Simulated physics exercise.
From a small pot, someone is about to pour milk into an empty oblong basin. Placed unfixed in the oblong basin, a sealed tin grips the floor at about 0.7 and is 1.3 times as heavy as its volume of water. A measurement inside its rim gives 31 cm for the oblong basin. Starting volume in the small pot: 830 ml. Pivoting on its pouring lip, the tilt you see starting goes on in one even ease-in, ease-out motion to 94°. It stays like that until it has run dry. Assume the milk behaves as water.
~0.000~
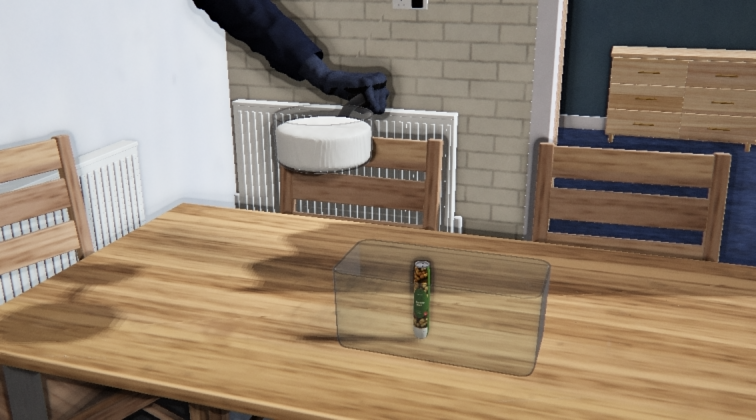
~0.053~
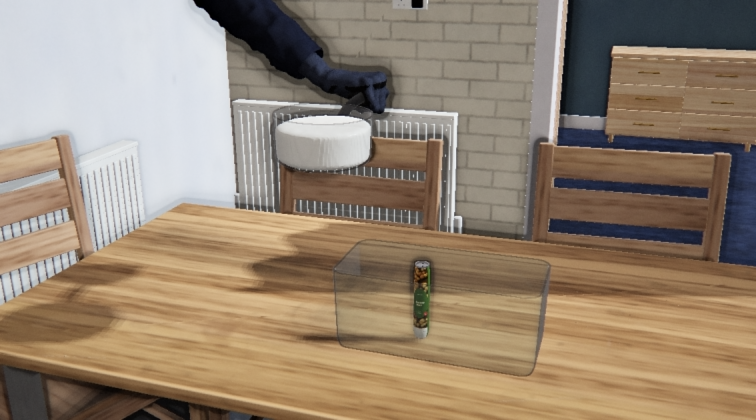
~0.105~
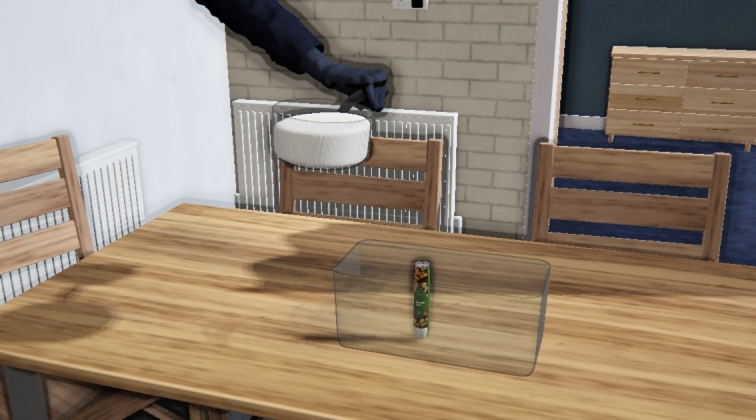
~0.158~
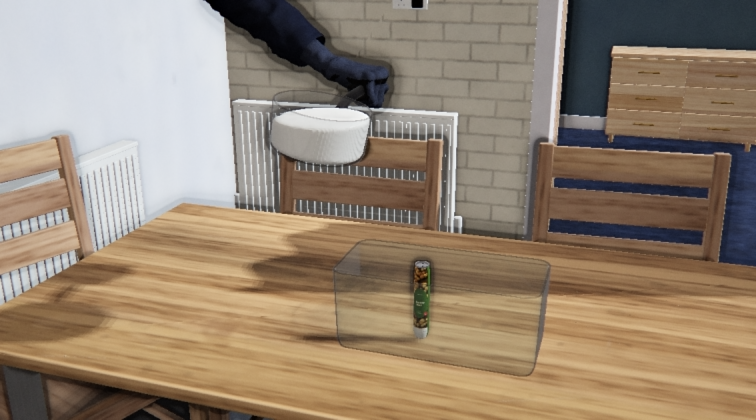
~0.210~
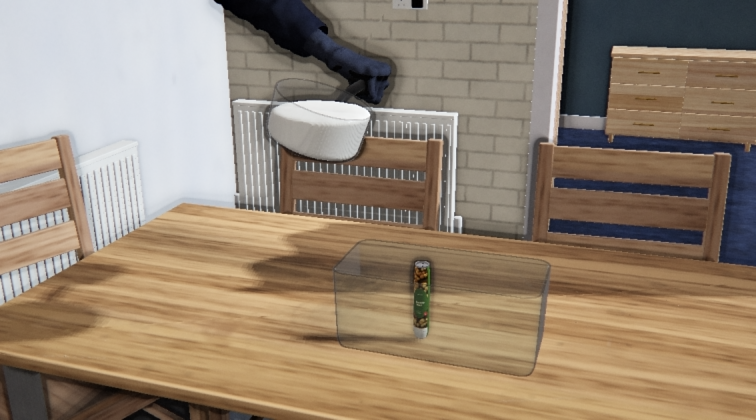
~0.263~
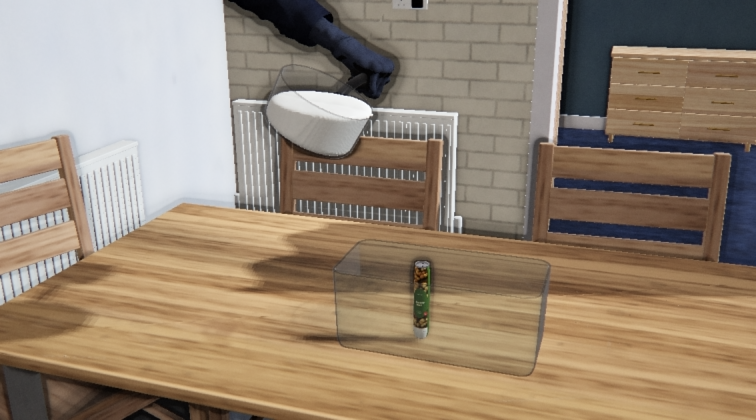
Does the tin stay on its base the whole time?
It gets tipped over.
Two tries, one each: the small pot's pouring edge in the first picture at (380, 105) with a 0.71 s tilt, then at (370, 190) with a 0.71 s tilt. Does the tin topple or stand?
Run one: It tumbles. Run two: It does not tip.
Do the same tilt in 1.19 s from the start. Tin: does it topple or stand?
After the tilt, the tin is still standing.
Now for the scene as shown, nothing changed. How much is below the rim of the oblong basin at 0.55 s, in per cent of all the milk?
Near 2 in a hundred.
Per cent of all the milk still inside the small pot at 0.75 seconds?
About 10 % is still there.
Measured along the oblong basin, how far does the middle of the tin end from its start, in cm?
It finishes around 6.0 cm from where it began.
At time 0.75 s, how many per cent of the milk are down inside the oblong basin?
The fraction sits near 52 in a hundred.
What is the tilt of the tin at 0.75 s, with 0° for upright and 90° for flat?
Lean: Around 0° from upright.
Then, 0.55 s in, the tilt is 82° and 46 per cent is still to pour; the tin stands where it began.
Then, 0.75 s in, the tilt is 94° and 9 per cent is still to pour; the tin stands where it began.
Then, 0.97 s in, the tilt is 94° and 3 per cent is still to pour; the tin leans 11°.
Then, 1.21 s in, the tilt is 94° and 1 per cent is still to pour; the tin lies on its side.
Finally, the tin lies on its side.
